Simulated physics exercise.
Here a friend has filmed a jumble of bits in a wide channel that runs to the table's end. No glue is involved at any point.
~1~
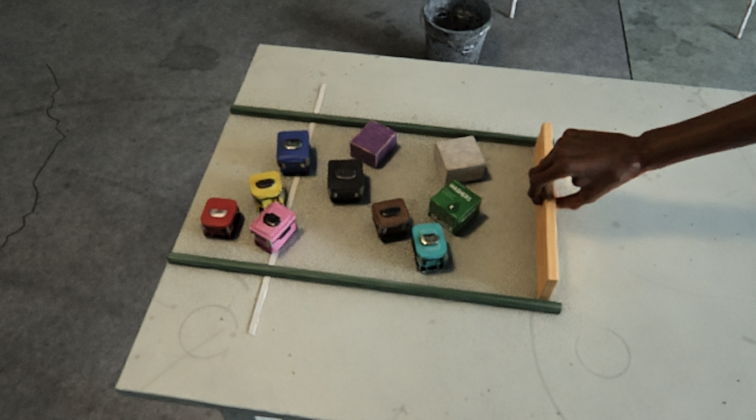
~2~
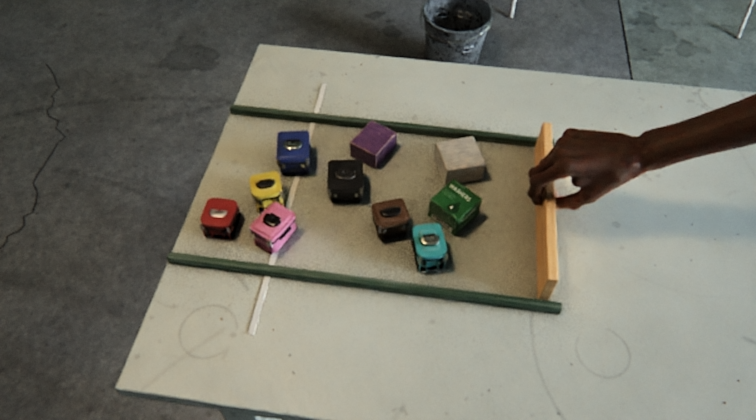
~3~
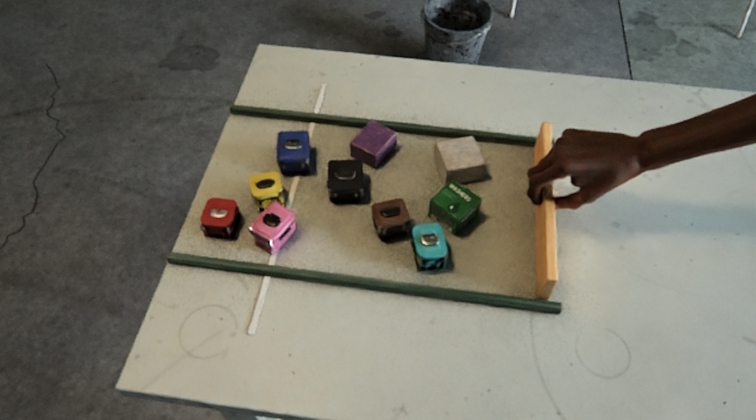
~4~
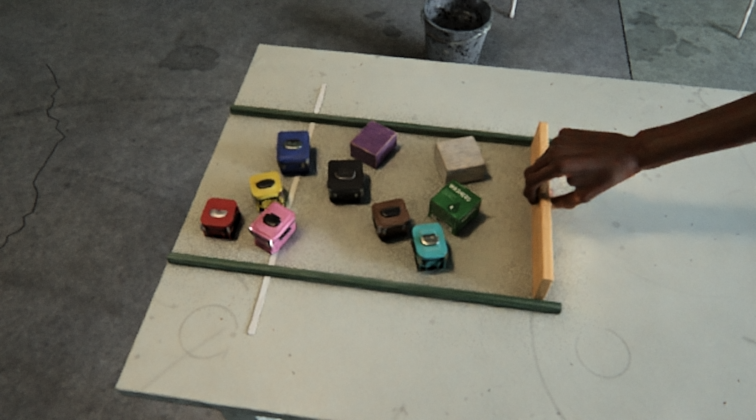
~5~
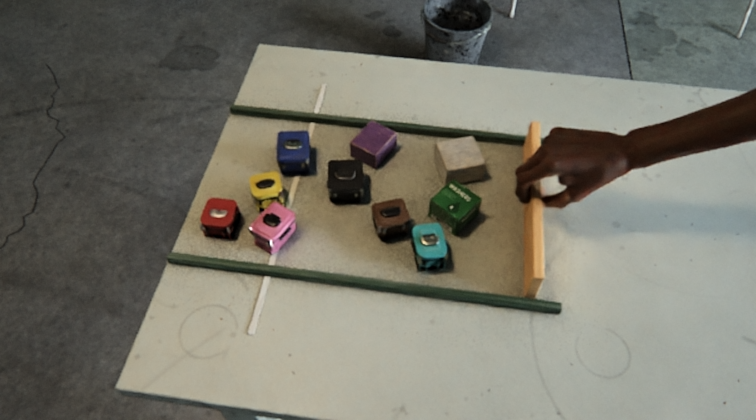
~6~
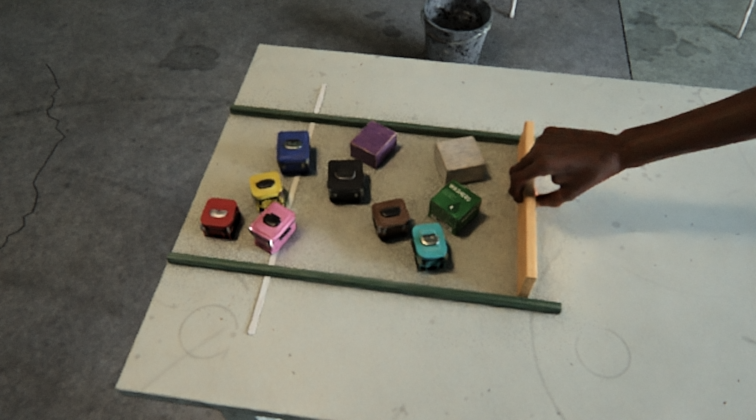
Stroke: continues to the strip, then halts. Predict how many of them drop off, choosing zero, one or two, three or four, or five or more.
Zero drop off.
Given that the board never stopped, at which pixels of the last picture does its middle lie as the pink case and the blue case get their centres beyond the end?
The middle is at (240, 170) when it's the pink case, and at (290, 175) when it's the blue case.
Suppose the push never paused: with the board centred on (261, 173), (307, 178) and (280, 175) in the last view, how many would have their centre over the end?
2; 0; 1.
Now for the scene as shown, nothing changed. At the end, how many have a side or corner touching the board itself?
At rest, 3 are in contact.
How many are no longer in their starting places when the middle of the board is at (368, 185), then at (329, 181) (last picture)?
Note: First position 7; second position 9.
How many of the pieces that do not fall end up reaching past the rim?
Looks like 1 of them.
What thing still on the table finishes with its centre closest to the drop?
Result: The blue case.
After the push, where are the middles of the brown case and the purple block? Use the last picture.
The brown case finishes at (250, 200); the purple block finishes at (254, 132).
Soon after, none off yet; red case at rest near (221, 219); yellow case at rest near (268, 192); blue case at rest near (294, 153).
At rest, the number that fall off is zero.
